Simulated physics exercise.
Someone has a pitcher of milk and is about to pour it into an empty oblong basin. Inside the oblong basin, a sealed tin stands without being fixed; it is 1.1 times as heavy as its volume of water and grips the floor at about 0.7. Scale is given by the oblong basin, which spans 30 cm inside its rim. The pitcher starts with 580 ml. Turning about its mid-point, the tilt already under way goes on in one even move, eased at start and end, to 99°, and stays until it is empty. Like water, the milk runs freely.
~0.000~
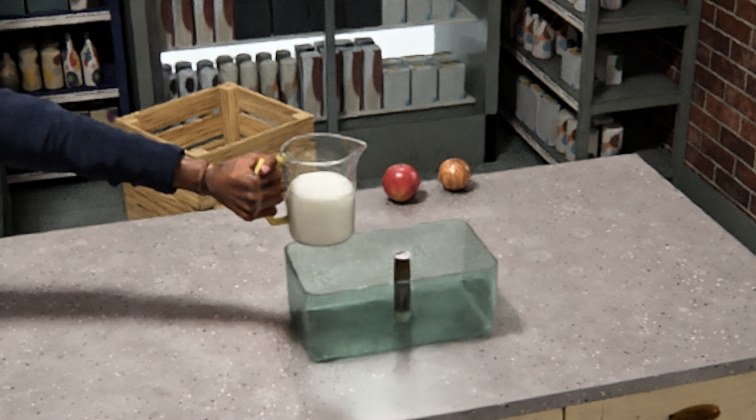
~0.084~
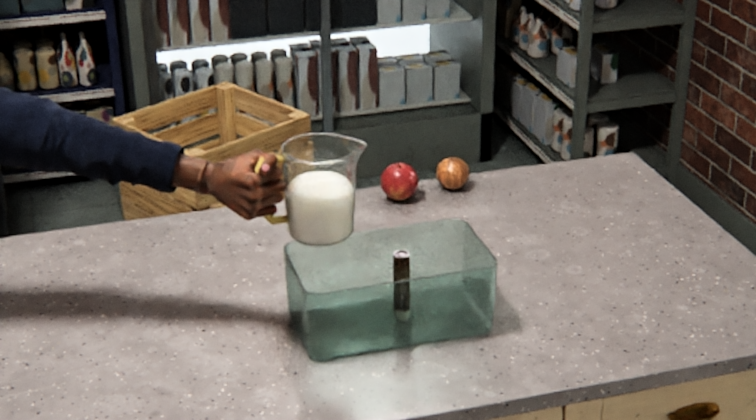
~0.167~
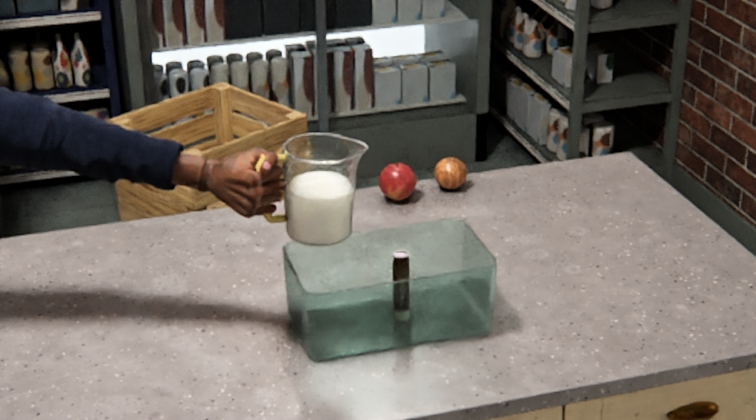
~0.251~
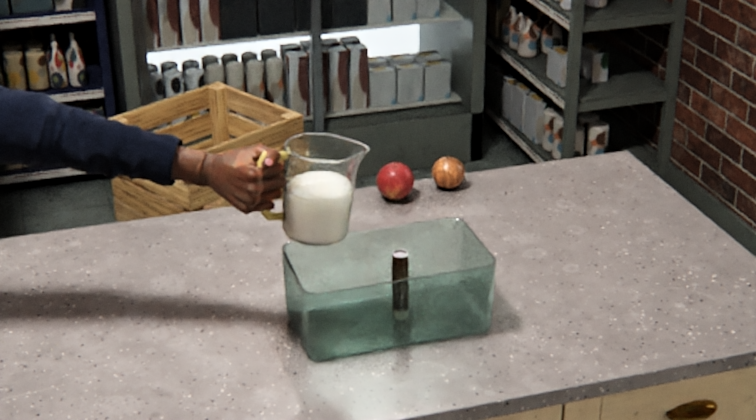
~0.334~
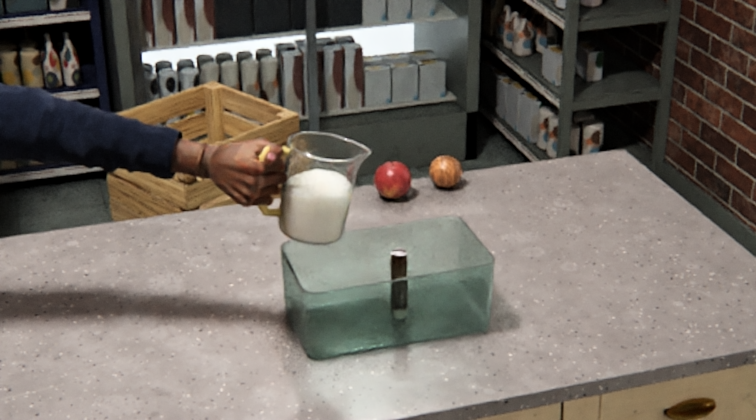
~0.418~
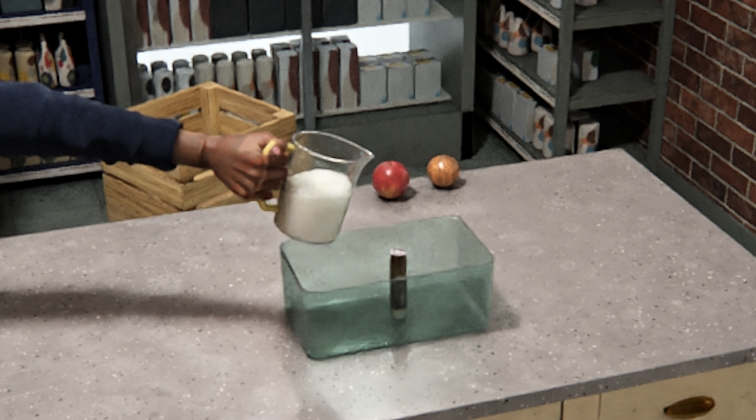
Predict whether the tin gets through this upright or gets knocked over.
Knocked over.
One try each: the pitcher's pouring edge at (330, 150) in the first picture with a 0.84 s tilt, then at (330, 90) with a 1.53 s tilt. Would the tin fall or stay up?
Trial 1 - tin stays standing; trial 2 - tin tips.
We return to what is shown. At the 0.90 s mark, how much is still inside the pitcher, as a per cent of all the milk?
About 96 per cent.
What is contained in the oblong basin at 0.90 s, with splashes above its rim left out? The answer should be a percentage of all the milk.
The basin holds roughly 0 in a hundred parts at that moment.
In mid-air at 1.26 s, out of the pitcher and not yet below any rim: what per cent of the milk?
Roughly 18 %.
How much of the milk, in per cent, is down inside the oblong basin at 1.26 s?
Reading: Approx. 34 %.
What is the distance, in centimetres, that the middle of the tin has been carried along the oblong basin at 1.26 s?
Reading: Roughly 0 cm.
By 0.90 s the tilt is 63° and 97 per cent is still to pour; the tin stands where it began.
By 1.26 s the tilt is 91° and 48 per cent is still to pour; the tin stands where it began.
By 1.63 s the tilt is 99° and 8 per cent is still to pour; the tin lies on its side.
By 2.03 s the tilt is 99° and 1 per cent is still to pour; the tin lies on its side.
At rest the tin lies on its side.
